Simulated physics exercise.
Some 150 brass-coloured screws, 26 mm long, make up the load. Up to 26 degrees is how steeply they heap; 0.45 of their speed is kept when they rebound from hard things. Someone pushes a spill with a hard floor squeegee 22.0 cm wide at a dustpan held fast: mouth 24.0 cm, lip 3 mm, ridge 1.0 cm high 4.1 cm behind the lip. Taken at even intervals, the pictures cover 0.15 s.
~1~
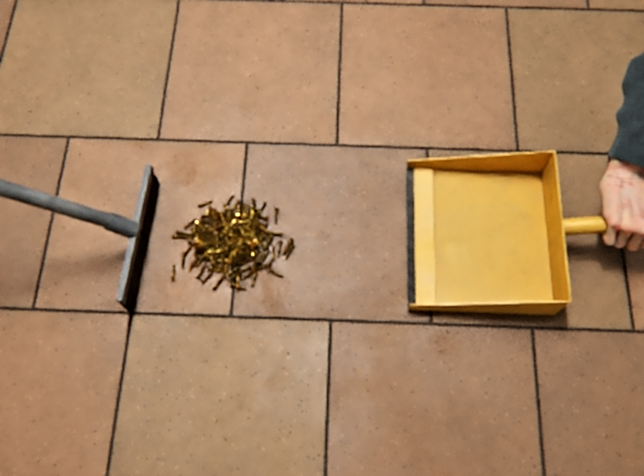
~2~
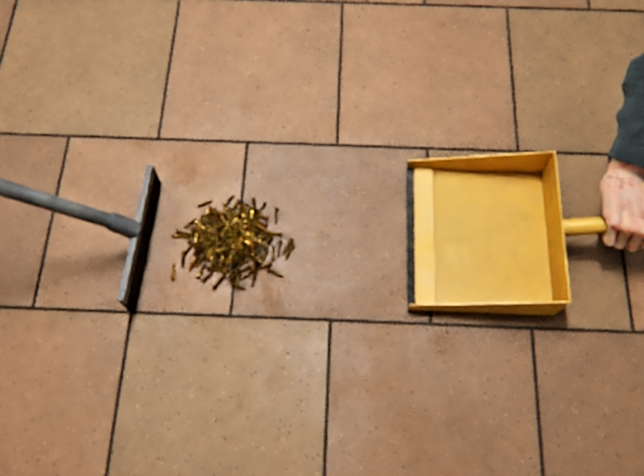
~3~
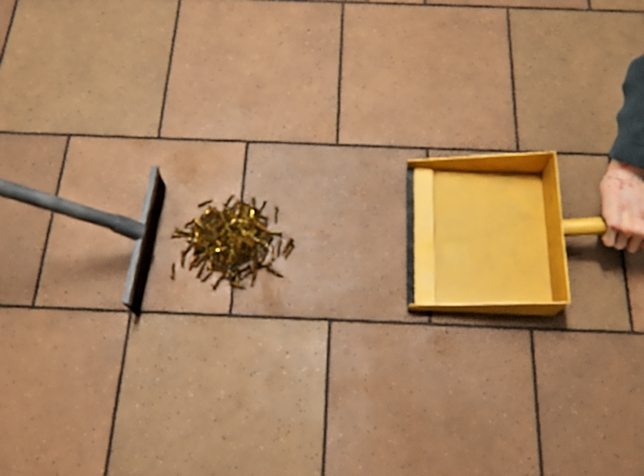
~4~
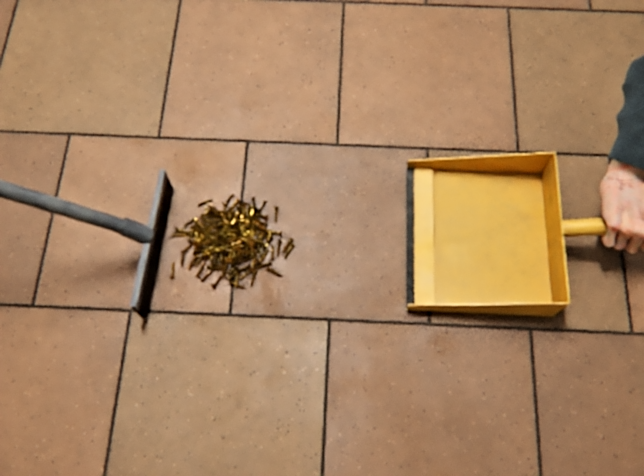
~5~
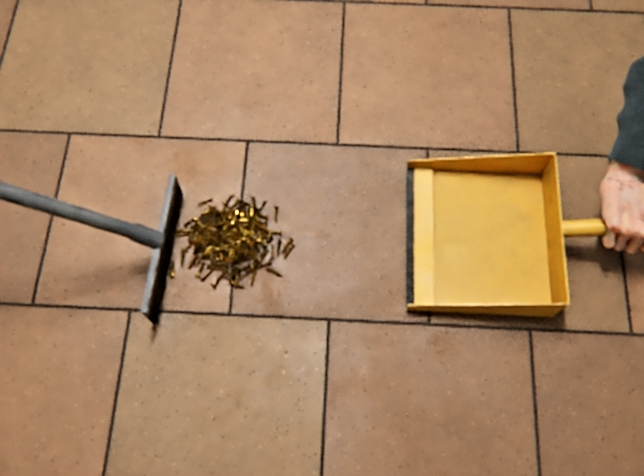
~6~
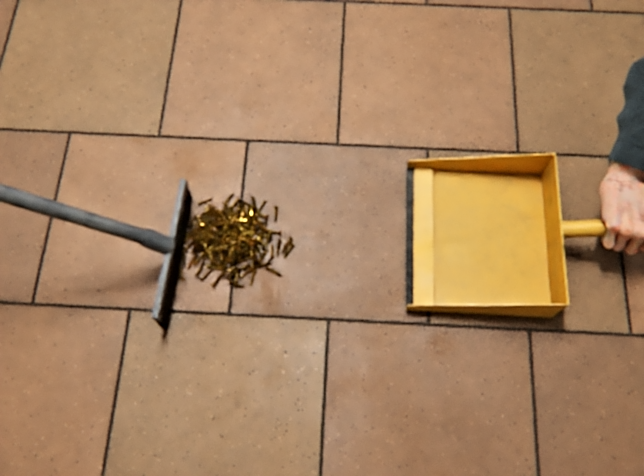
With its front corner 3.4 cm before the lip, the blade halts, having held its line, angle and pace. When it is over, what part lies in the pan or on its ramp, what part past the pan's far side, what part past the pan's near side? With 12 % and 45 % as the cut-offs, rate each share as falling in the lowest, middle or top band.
Bands: Pan in the lowest band; far side in the lowest band; near side in the middle band.
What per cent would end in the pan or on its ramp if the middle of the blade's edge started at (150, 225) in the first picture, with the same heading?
Roughly 5 percent, ramp included.
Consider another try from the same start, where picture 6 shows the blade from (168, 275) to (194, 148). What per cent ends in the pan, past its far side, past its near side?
The pan gets 5, the far side 20 and the near side 0.
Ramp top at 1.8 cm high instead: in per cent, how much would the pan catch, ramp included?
Something like 0 per cent, ramp included.
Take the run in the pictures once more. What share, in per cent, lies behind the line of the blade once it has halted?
Around 45 in a hundred.
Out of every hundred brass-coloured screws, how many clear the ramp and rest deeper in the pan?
Near 0 per cent, I'd say.
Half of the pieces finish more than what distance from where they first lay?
Median: Approx. 24 cm.
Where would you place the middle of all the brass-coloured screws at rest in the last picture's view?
My guess is close to (391, 285).
Then, 0.27 s after the last picture, middle of the blade 20 cm from the lip; 0 % over the lip, far side 0 %, near side 10 %.
Then, 0.45 s after the last picture, middle of the blade 10 cm from the lip; 0 % over the lip, far side 0 %, near side 30 %.
Then, 0.75 s after the last picture, middle of the blade 4 cm from the lip; 0 % over the lip, far side 0 %, near side 40 %.
In the end, pan 0 %, far side 0 %, near side 40 %, in front of the lip or behind the blade 60 %.
